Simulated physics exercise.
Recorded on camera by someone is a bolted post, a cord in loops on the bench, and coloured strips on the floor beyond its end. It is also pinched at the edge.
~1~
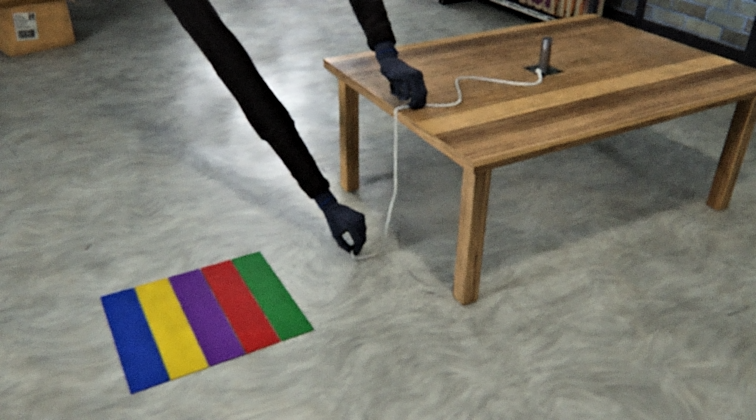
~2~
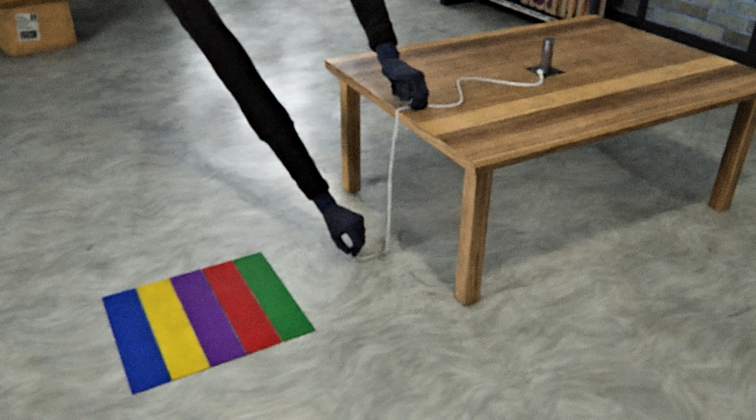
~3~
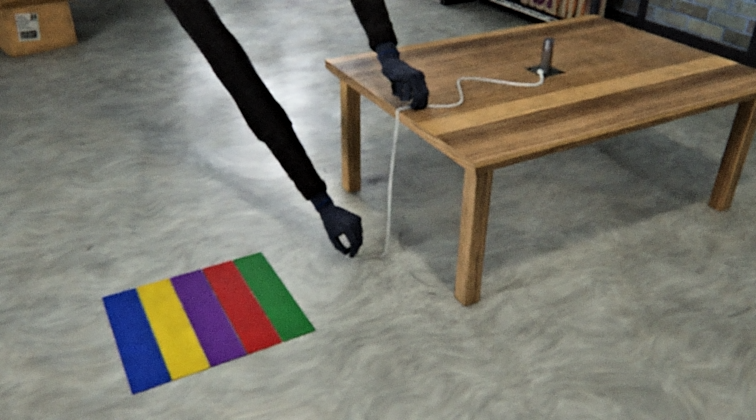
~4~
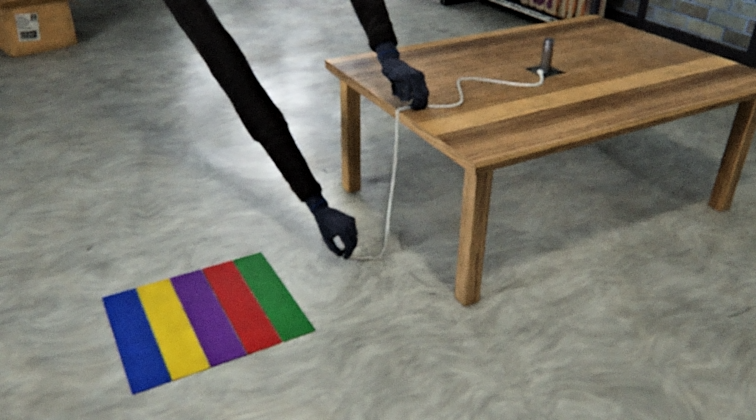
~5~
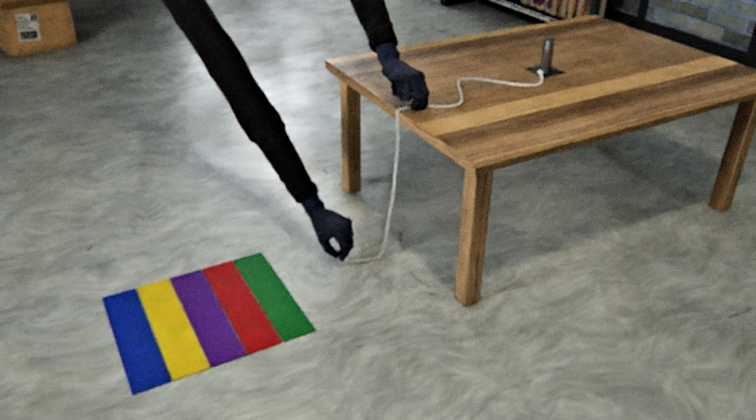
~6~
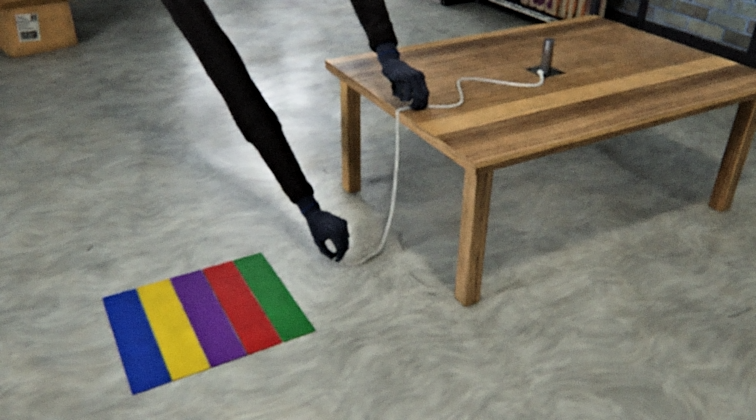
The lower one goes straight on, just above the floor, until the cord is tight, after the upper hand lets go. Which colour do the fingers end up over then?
They end up over the yellow strip.
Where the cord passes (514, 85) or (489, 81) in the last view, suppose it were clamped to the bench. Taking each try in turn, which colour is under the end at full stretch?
Strip per try: Purple / purple.
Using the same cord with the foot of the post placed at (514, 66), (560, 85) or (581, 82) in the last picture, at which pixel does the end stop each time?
The three places are (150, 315), (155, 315) and (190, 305), in that order.
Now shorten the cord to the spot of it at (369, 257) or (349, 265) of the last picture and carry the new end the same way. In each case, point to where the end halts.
Roughly at (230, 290) the first time and at (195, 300) the second.
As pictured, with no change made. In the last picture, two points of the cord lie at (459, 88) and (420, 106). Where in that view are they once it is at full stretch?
Point one to (425, 98), point two to (357, 137).
A little later, end near (245, 285); over red.
Next, end near (199, 299); over purple.
When it is tight, end near (171, 308); over yellow. It gets as far as the yellow strip.
